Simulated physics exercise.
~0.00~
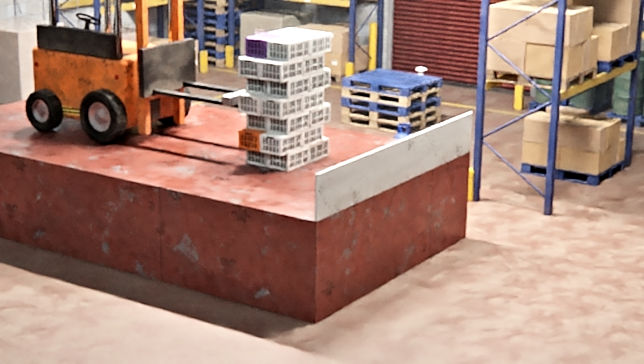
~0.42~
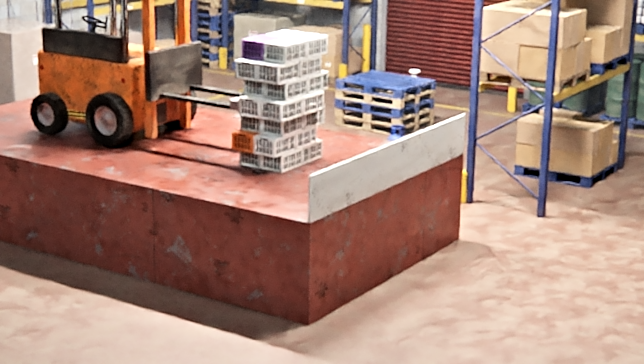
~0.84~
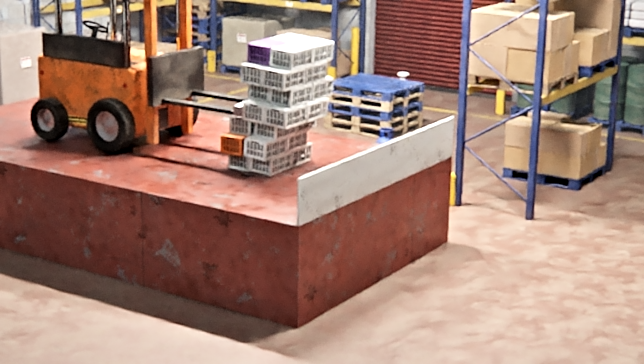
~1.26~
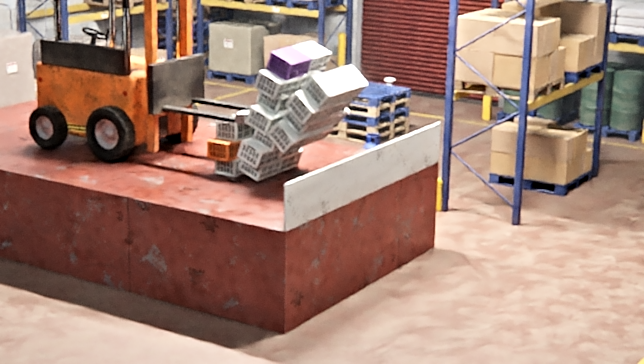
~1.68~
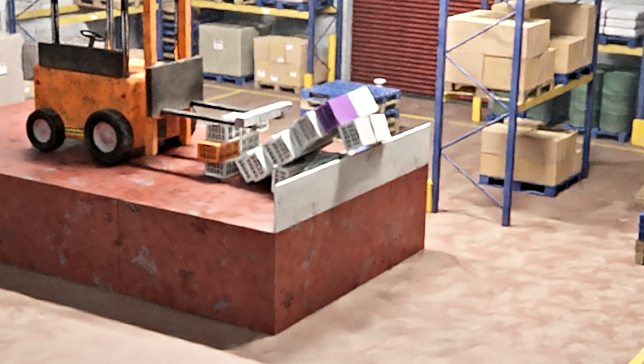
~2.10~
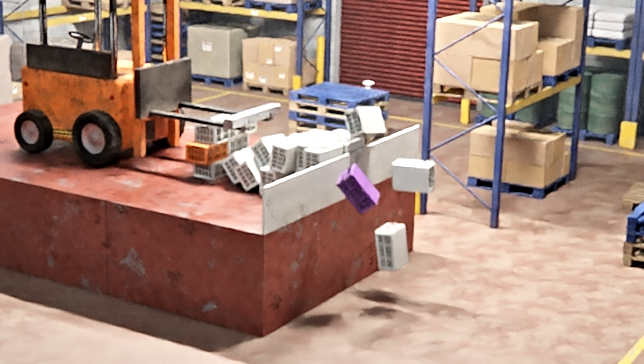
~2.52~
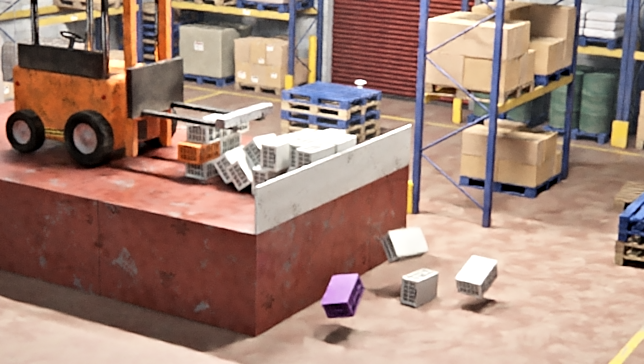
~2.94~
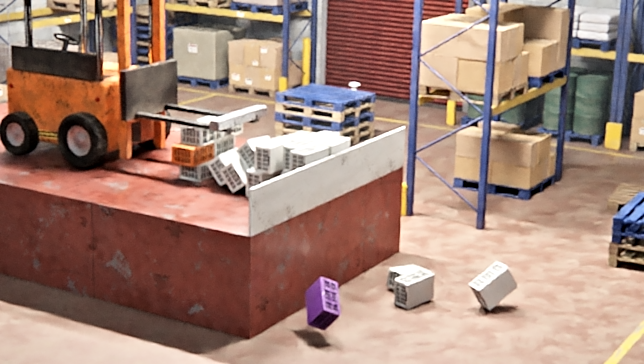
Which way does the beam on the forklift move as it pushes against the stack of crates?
The beam moves to the right, pushing the stack toward the low board at the platform's edge.
